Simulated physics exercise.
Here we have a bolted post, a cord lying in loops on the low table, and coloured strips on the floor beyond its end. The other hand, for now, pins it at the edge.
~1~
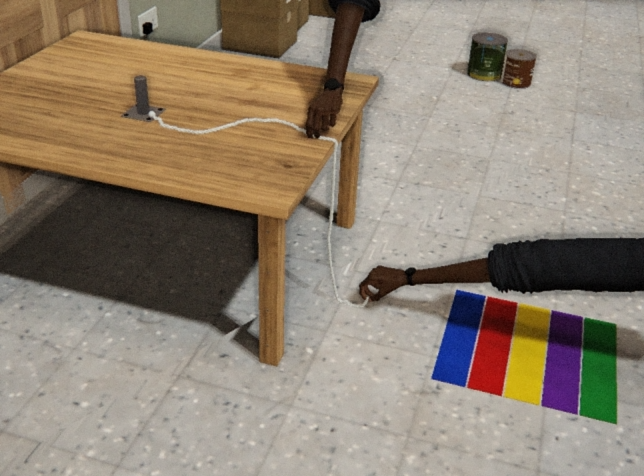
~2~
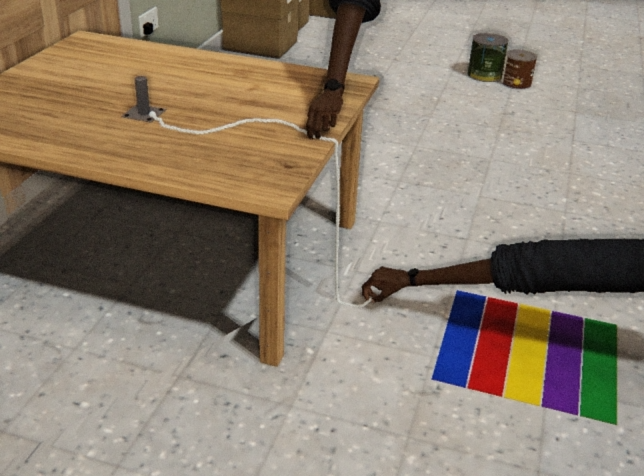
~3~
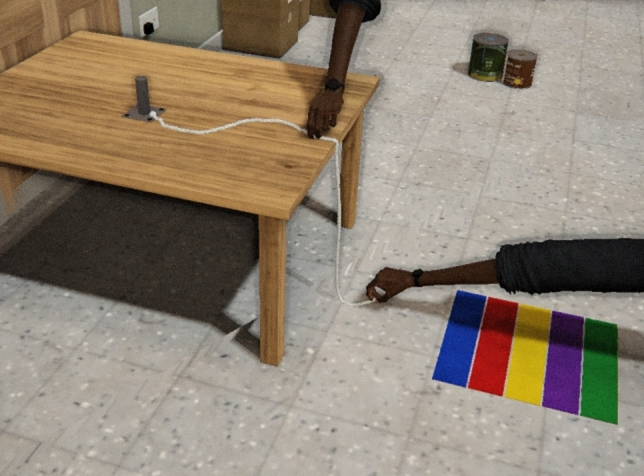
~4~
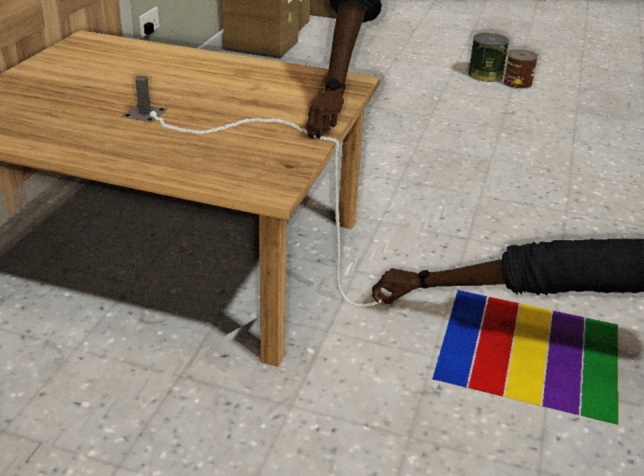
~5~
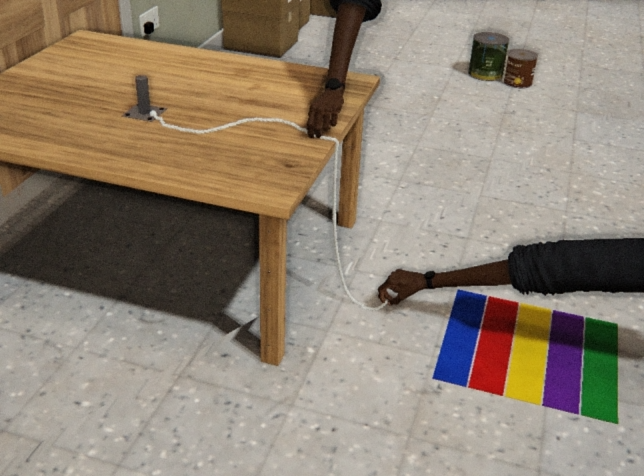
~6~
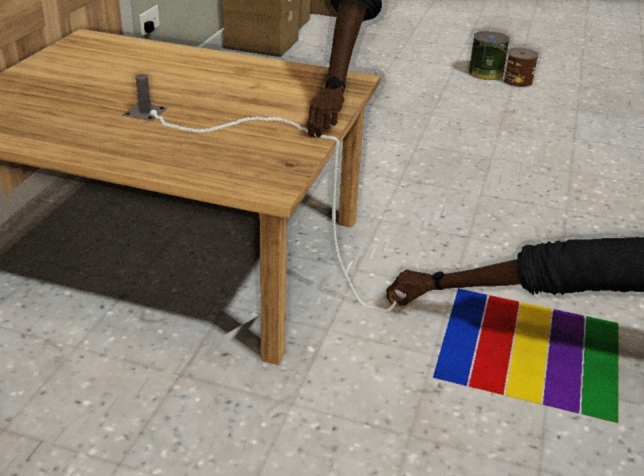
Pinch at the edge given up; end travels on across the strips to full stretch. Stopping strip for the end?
Yellow.
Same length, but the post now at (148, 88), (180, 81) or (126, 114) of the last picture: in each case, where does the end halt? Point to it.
In pixels, the answers are (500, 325), (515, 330) and (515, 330).
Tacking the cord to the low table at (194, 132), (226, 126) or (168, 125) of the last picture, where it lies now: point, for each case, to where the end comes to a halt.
Results: (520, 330); (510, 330); (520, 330).
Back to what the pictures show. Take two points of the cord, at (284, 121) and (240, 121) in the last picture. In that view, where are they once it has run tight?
(311, 136) and (264, 129), approximately.
Soon after, end near (475, 320); over blue.
After that, end near (513, 329); over red.
At the stop, end near (535, 334); over yellow. It gets as far as the yellow strip.
